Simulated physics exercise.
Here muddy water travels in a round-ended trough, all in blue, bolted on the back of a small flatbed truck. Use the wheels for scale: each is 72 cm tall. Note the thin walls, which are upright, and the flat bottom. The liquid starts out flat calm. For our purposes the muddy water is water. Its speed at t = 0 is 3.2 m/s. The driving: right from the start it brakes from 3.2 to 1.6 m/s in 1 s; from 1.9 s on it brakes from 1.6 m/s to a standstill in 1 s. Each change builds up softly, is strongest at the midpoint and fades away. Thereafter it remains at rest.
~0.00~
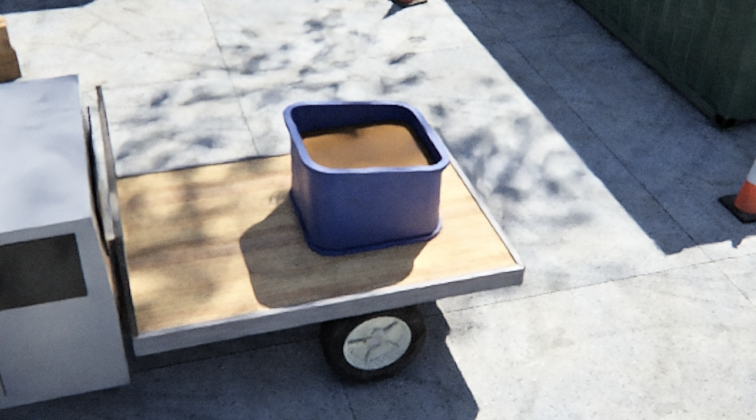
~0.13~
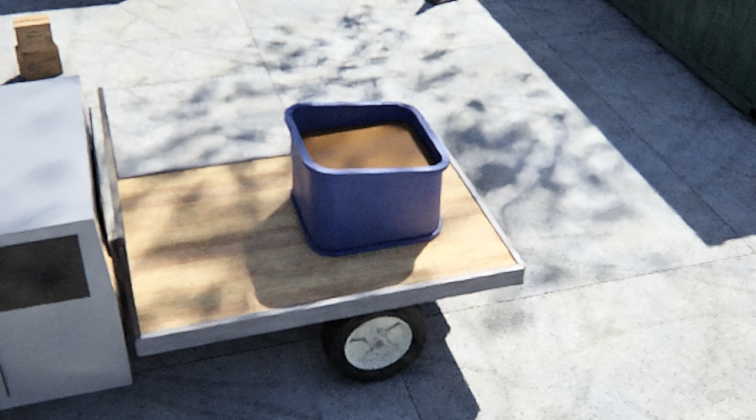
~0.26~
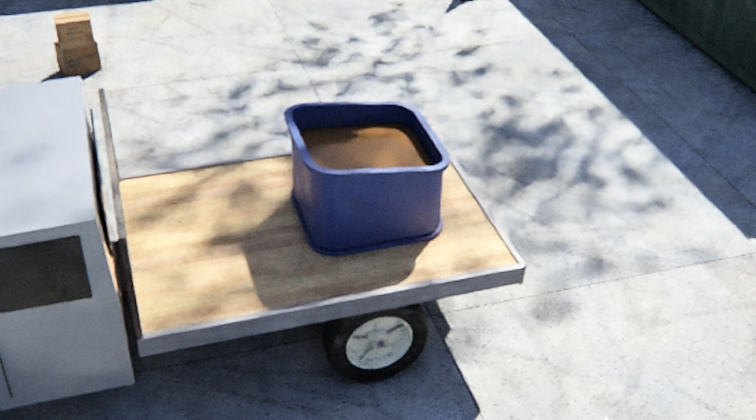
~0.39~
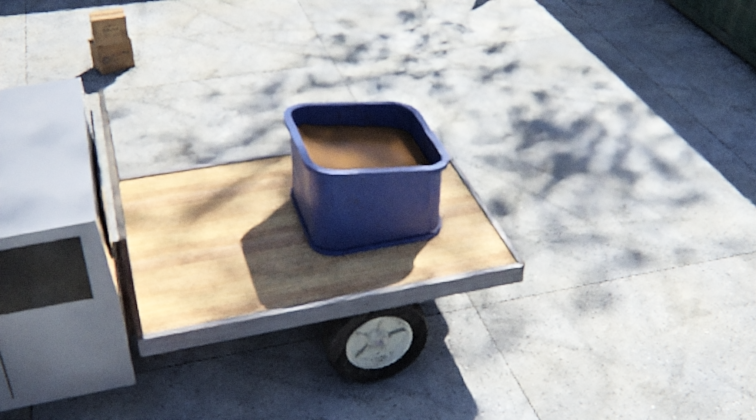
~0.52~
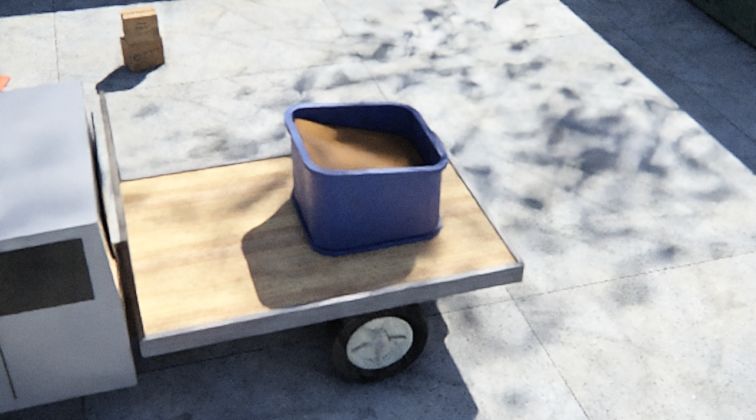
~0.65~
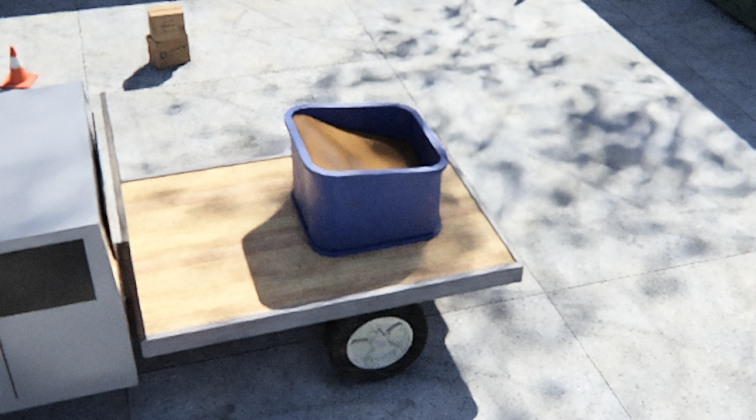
A flatbed truck rolls left across pavement as muddy water tilts in its blue trough.
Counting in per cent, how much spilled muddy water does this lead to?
Some 1 per cent goes overboard.
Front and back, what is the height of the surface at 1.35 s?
The surface sits near 34 cm in front and near 62 cm at the rear.
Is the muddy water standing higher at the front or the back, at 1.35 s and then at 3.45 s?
Towards the aft end first, then towards the aft end.
Then, 1.35 s in, front 33 cm, middle 41 cm, back 62 cm above the floor; no loss so far.
Then, 2.35 s in, front 43 cm, middle 46 cm, back 39 cm above the floor; the loss stands at 1 per cent, over the back.
Then, 3.45 s in, front 35 cm, middle 41 cm, back 58 cm above the floor; the loss stands at 1 per cent, over the back.
Then, 5.89 s in, the loss stands at 1 per cent, over the back, 5 of 332 litres.
